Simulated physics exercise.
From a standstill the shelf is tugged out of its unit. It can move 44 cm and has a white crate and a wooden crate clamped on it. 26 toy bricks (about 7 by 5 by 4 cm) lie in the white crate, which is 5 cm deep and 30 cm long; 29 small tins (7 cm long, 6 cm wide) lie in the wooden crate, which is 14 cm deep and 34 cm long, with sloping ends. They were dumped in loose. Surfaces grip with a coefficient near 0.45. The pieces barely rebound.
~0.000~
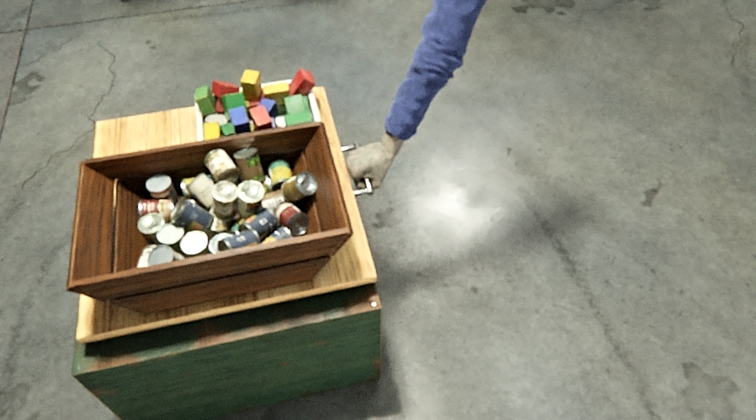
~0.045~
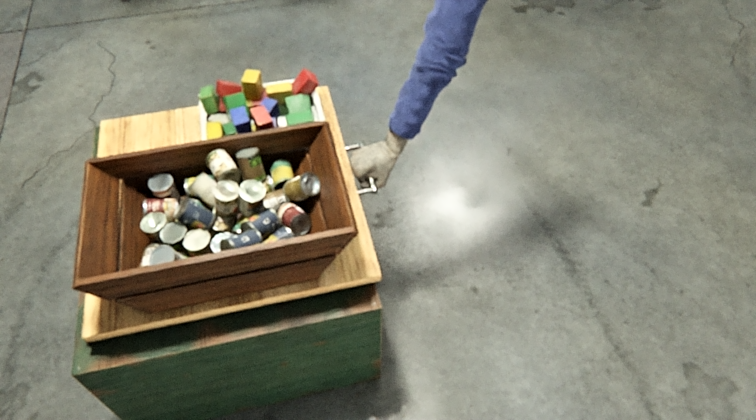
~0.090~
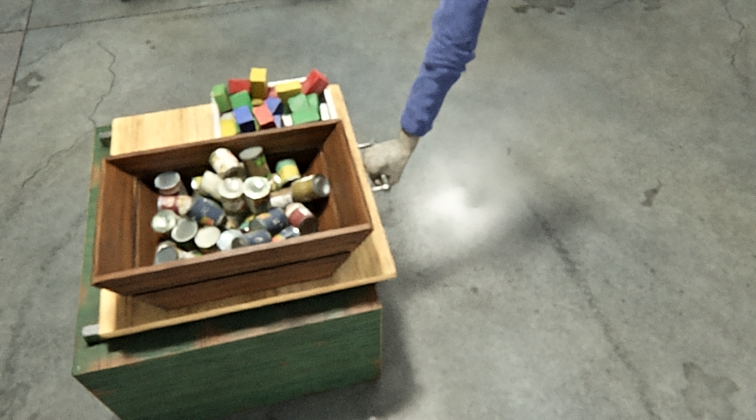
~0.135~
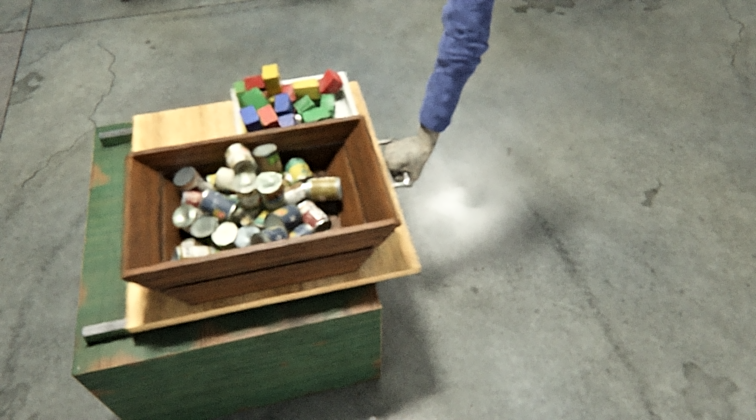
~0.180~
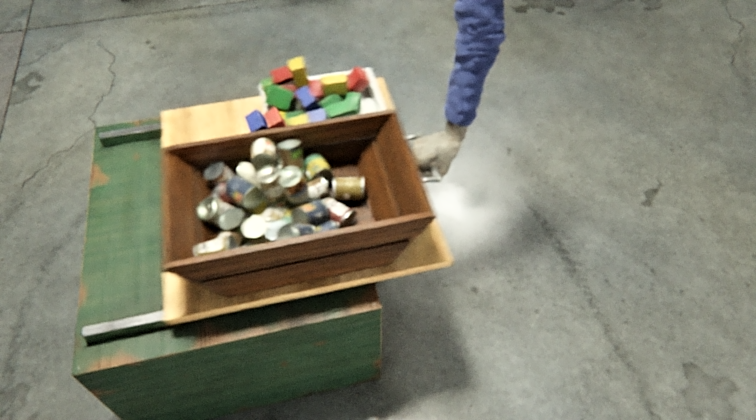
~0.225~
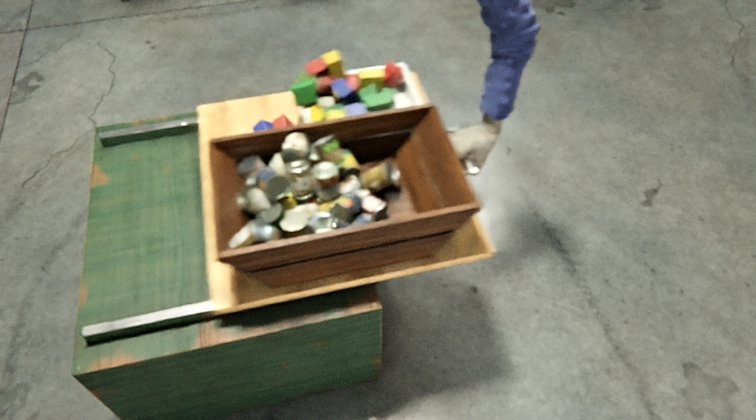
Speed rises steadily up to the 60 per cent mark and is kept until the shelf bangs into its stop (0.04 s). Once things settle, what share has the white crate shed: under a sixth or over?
More than a sixth of the toy bricks leave the white crate.
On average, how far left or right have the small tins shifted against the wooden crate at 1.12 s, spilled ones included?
About 10 cm to the right.
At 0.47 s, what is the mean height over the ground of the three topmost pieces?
Roughly 68 cm.
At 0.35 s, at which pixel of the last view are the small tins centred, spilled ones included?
Around (423, 180).
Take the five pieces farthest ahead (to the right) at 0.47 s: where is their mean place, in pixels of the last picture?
At about (524, 54).
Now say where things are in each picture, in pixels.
In the first picture (each is followed by its nearest rim corner in this view), white crate (its farthest corner), (305, 79); wooden crate, (70, 284); drawn out 0 cm; none out.
The second picture shows white crate, (309, 79); wooden crate, (76, 283); drawn out 1 cm.
The third picture shows white crate, (320, 77); wooden crate, (95, 279); drawn out 5 cm.
The fourth picture shows white crate, (340, 74); wooden crate, (125, 273); drawn out 10 cm.
The fifth picture shows white crate, (366, 70); wooden crate, (167, 265); drawn out 18 cm; 1 out, the lowest brick at (259, 126).
The sixth picture shows white crate, (400, 65); wooden crate, (219, 255); drawn out 28 cm; 2 out, the lowest brick at (268, 135).
After 0.27 s, the runners reach their end.
After 0.35 s, white crate 20 in, 6 out and wooden crate 29 in, 0 out.
After 0.47 s, white crate 19 in, 7 out and wooden crate 29 in, 0 out.
After 0.69 s, white crate 18 in, 8 out and wooden crate 27 in, 2 out.
Final count (at 1.12 s), white crate 18 in, 8 out and wooden crate 27 in, 2 out. Asked share, 8 of 26, 31 per cent.
